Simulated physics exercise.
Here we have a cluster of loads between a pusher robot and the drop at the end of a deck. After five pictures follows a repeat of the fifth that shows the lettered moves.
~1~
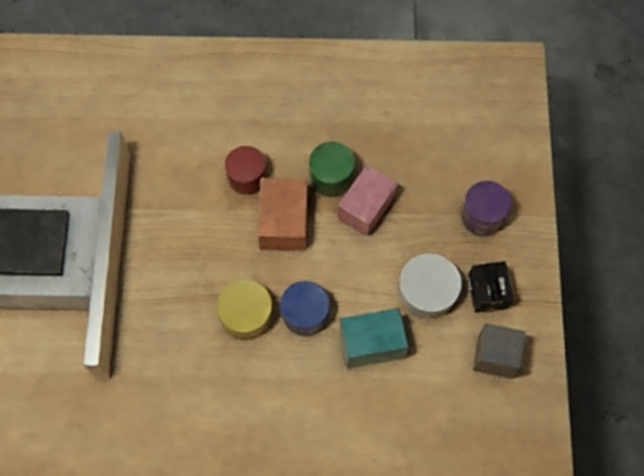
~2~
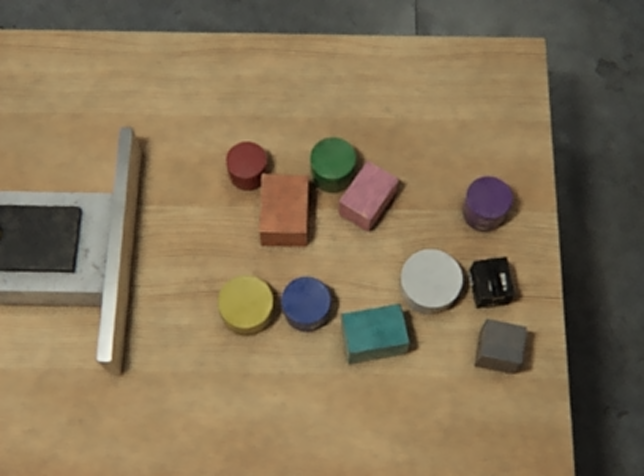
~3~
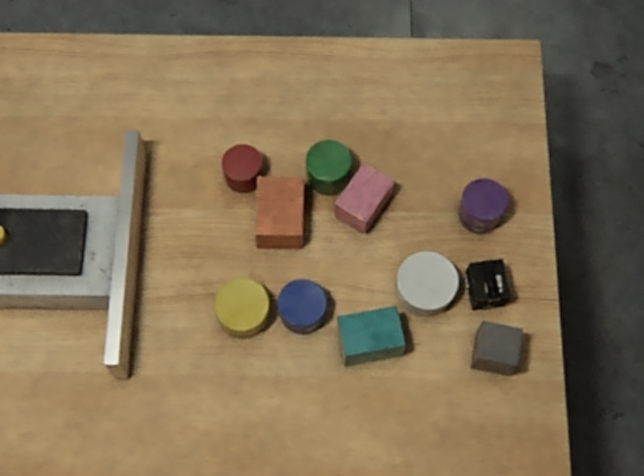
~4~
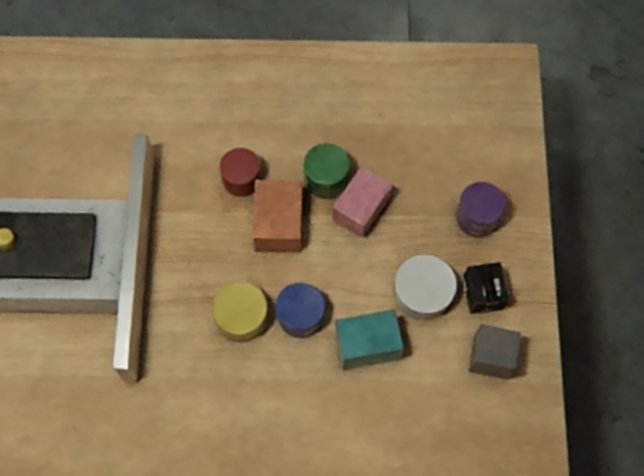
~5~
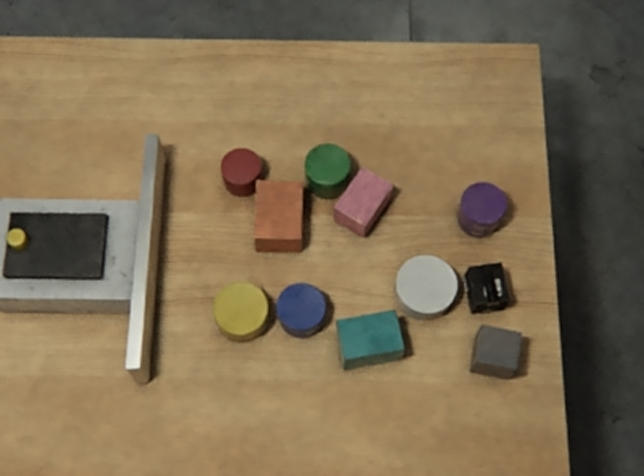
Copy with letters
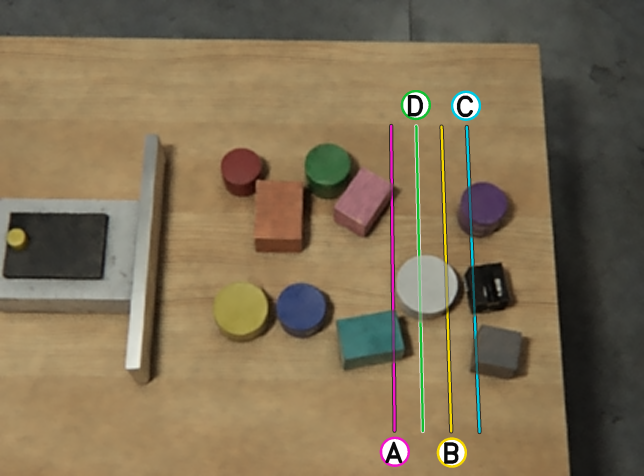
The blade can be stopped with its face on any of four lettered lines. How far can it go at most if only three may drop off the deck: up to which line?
No farther than C.
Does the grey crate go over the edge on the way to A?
No.
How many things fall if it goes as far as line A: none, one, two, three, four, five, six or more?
The count is none.
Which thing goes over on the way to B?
The purple pail.
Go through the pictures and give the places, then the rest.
In the first picture, orange crate (283, 215); black parcel (490, 288); yellow pail (245, 311).
In the second picture, robot (36, 238); red canister (247, 167).
In the third picture, robot (43, 241); grey crate (497, 349).
In the fourth picture, robot (52, 245); purple pail (480, 210).
In the fifth picture, robot (63, 245); green canister (328, 172); pink crate (363, 203); orange crate (279, 217).
On the marked copy, A at (393, 270); B at (446, 270); C at (473, 271); D at (419, 270).
Following C. Soon after the start, robot (182, 247); red canister (293, 171); green canister (336, 172).
Later, robot (303, 249); black parcel (515, 291); purple pail (510, 208).
In the end, robot (395, 250); purple pail over the edge; white pail (550, 260); one fallen.
As for the rest, A is within the limit but short; B is within the limit but short; D is within the limit but short.
